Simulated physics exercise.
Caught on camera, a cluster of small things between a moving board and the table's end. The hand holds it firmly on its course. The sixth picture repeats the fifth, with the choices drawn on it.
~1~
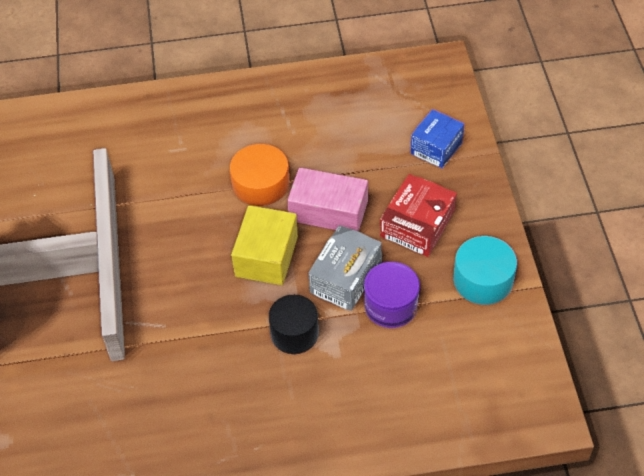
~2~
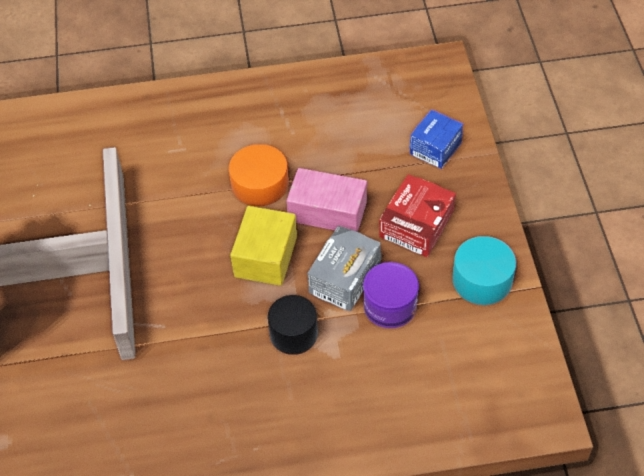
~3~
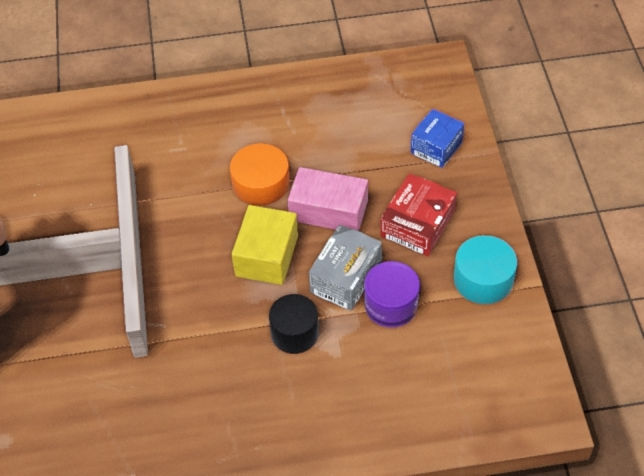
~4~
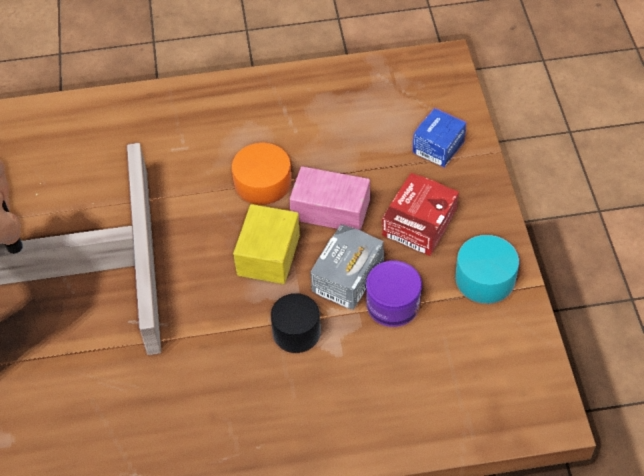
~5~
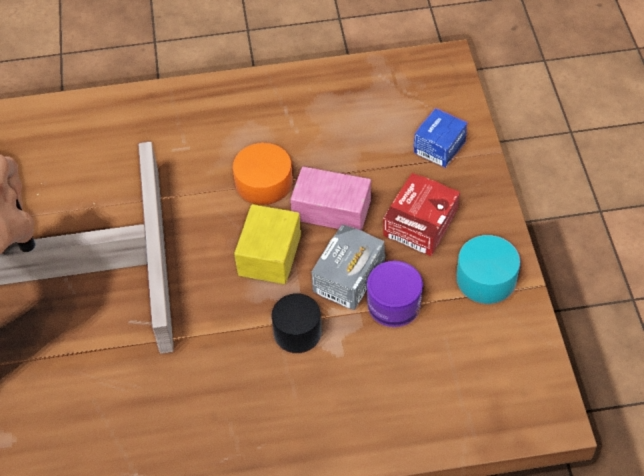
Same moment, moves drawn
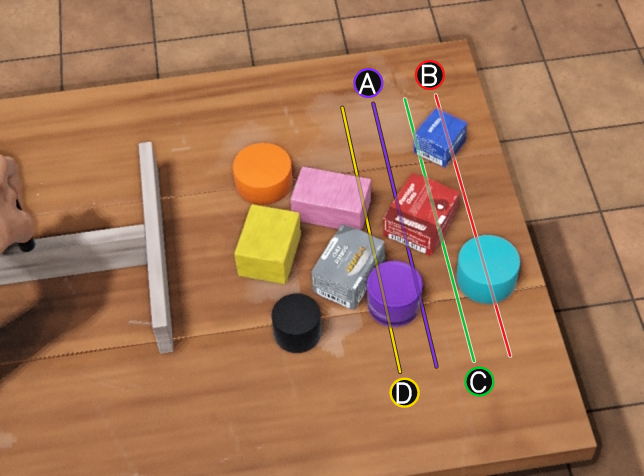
A wooden board slides slowly right across the table toward a still cluster of small objects.
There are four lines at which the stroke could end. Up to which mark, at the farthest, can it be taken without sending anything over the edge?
Line A.
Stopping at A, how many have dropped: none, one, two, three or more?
The count is none.
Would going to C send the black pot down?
No.
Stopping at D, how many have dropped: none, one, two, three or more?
By then, none.
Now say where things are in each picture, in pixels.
The first frame shows yellow block (266, 245); pink block (328, 200); grey packet (345, 267).
The second frame shows board (114, 235); purple jar (390, 295).
The third frame shows board (126, 233); blue box (438, 138).
The fourth frame shows board (140, 230); turquoise tin (487, 269).
The fifth frame shows board (152, 229); yellow block (269, 244); pink block (331, 199); grey packet (348, 266).
On the marked copy, A at (402, 224); B at (470, 215); C at (437, 219); D at (369, 229).
Taking A. A third of the way, board (243, 216); orange tin (272, 173); yellow block (281, 239).
Two thirds of the way, board (331, 204); red packet (441, 219); purple jar (434, 312).
When it is over, board (397, 195); turquoise tin (531, 280); red packet (497, 214); nothing has fallen.
As for the rest, B drops the red packet, blue box and turquoise tin; C drops the red packet and turquoise tin; D is safe but short.
